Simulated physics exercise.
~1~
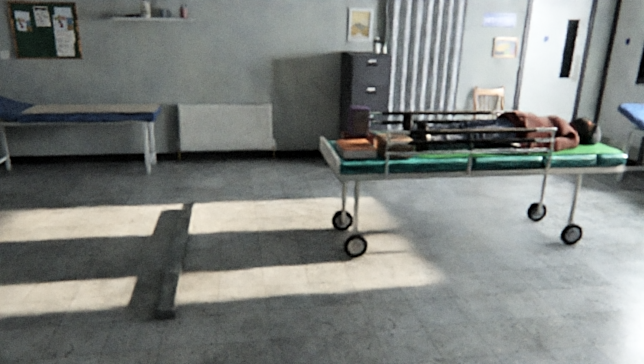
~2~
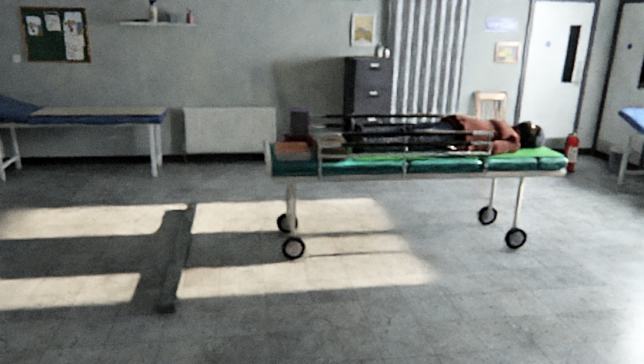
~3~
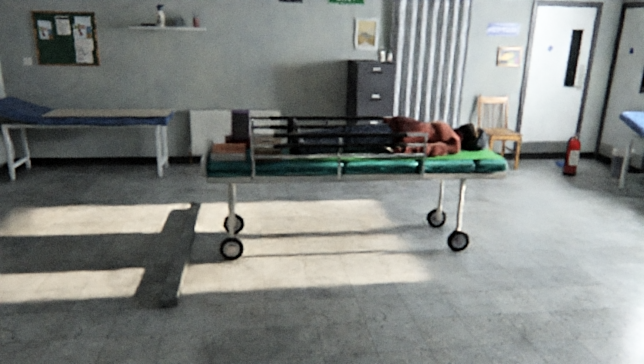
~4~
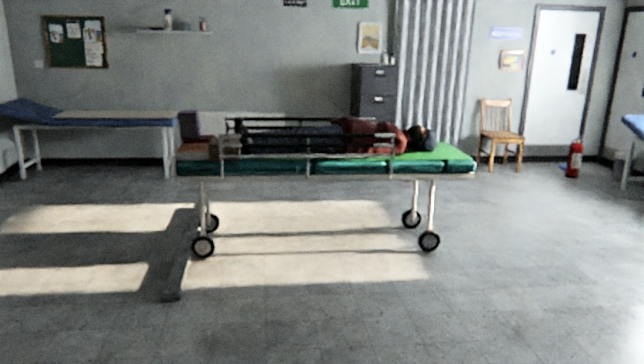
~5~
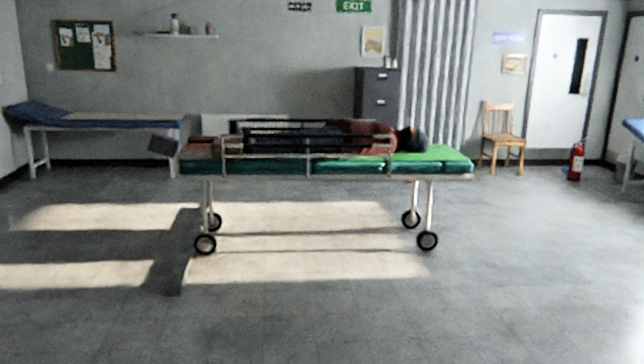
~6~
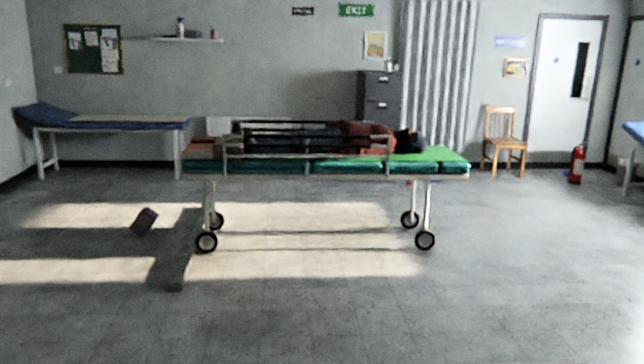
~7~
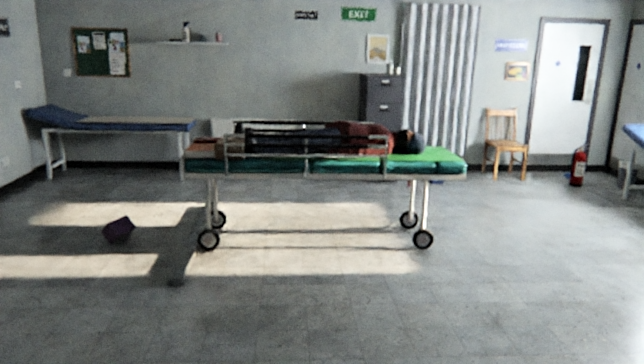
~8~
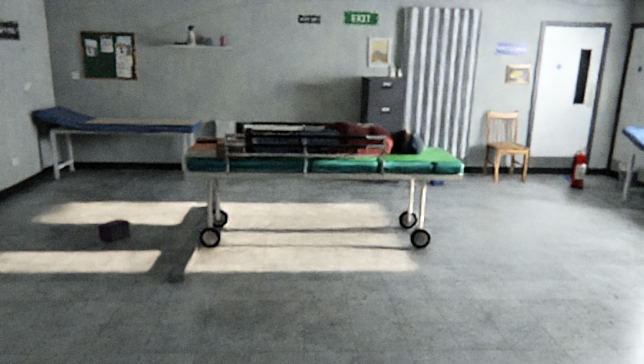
To begin with, a wheeled stretcher with a green pad rolls left across the grey floor of a clinic room, carrying a person lying limp with their feet leading, along with several small items near the foot end. It reaches a low raised sill on the sunlit floor and stops abruptly, staying level. A dark purple, box-like pump pitches off the left end, turns over as it drops, and tumbles onto the floor. It comes to rest on its side to the left, while the person and the other items remain on the stretcher.
